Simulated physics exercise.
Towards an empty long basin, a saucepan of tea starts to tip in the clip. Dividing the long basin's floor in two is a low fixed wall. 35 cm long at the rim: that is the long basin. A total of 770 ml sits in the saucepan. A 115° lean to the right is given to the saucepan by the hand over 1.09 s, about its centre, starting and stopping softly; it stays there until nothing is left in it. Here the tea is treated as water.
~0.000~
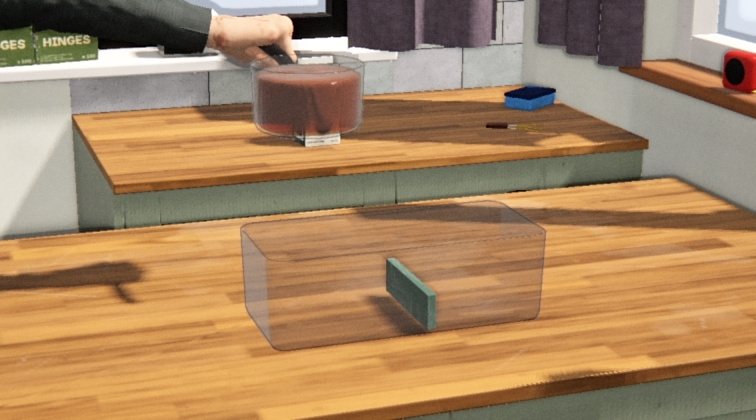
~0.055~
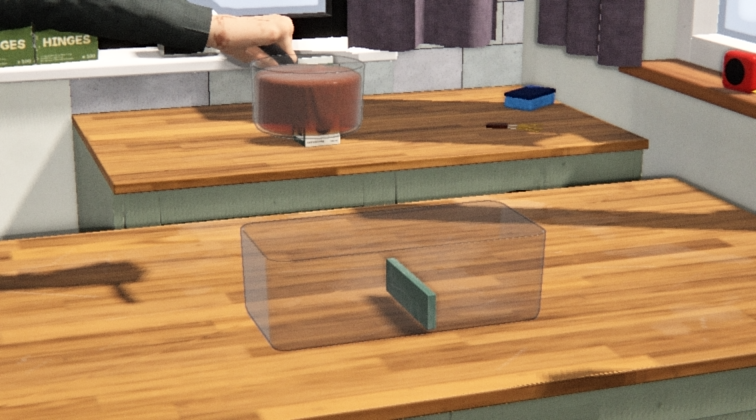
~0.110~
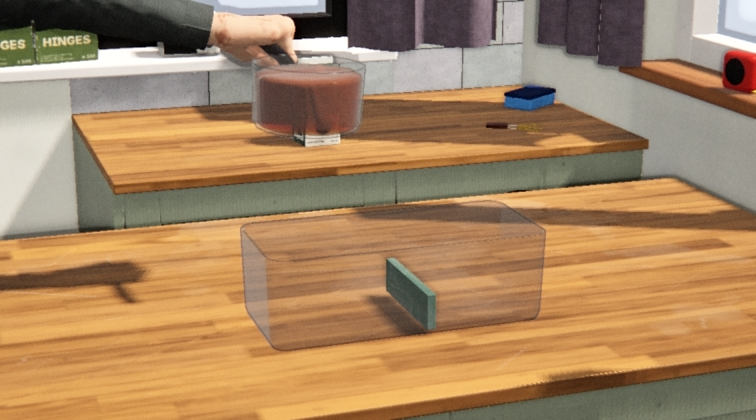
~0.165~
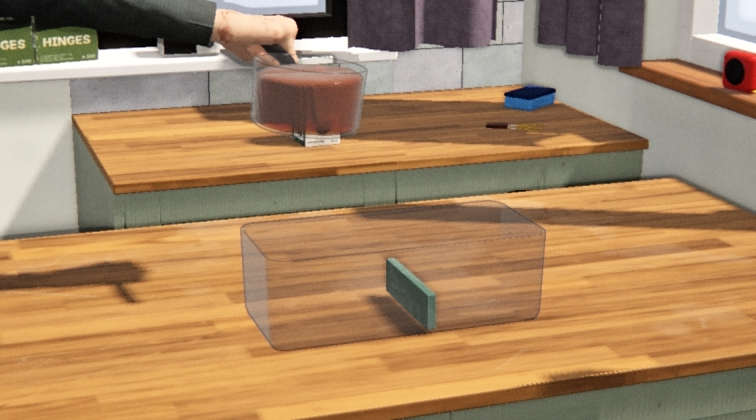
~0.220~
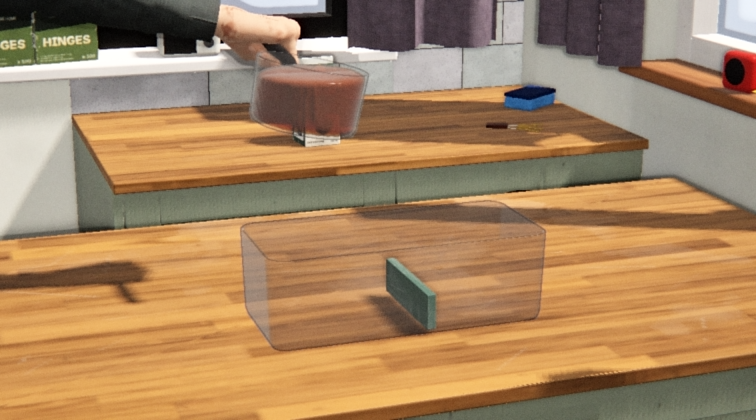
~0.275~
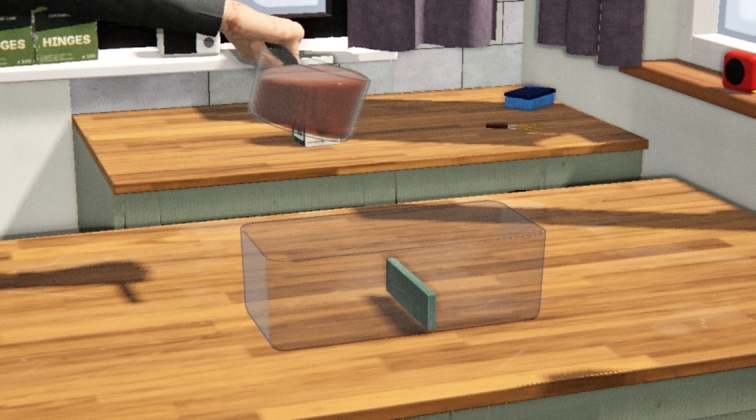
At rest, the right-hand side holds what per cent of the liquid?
It holds some 63 in every hundred.
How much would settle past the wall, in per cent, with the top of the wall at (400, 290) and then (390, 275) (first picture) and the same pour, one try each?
Around 65 and 75 percent, in that order.
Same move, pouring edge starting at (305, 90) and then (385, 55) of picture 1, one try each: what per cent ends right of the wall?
In order, 5 and 80 per cent.
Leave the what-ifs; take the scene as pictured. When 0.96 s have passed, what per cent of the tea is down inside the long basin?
Value: Approx. 84 %.
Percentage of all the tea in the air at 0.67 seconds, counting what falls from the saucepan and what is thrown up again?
Some 38 per cent.
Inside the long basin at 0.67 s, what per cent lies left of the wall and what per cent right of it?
I'd say some 3 on the left and some 14 on the right.
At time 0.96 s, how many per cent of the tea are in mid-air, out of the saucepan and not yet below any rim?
Something like 10 per cent is in the air then.
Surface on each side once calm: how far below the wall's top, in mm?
About 36 mm on the left, about 22 mm on the right.
After 0.67 s the tilt is 78° and 46 per cent is still to pour, 3 is left of the wall and 14 right of it.
After 0.96 s the tilt is 111° and 5 per cent is still to pour, 22 is left of the wall and 63 right of it.
After 1.26 s the tilt is 115° and 0 per cent is still to pour, 35 is left of the wall and 63 right of it.
After 1.59 s the tilt is 115° and 0 per cent is still to pour, 35 is left of the wall and 63 right of it.
In the end 35 per cent lies left of the wall, 63 right of it and 1 outside.
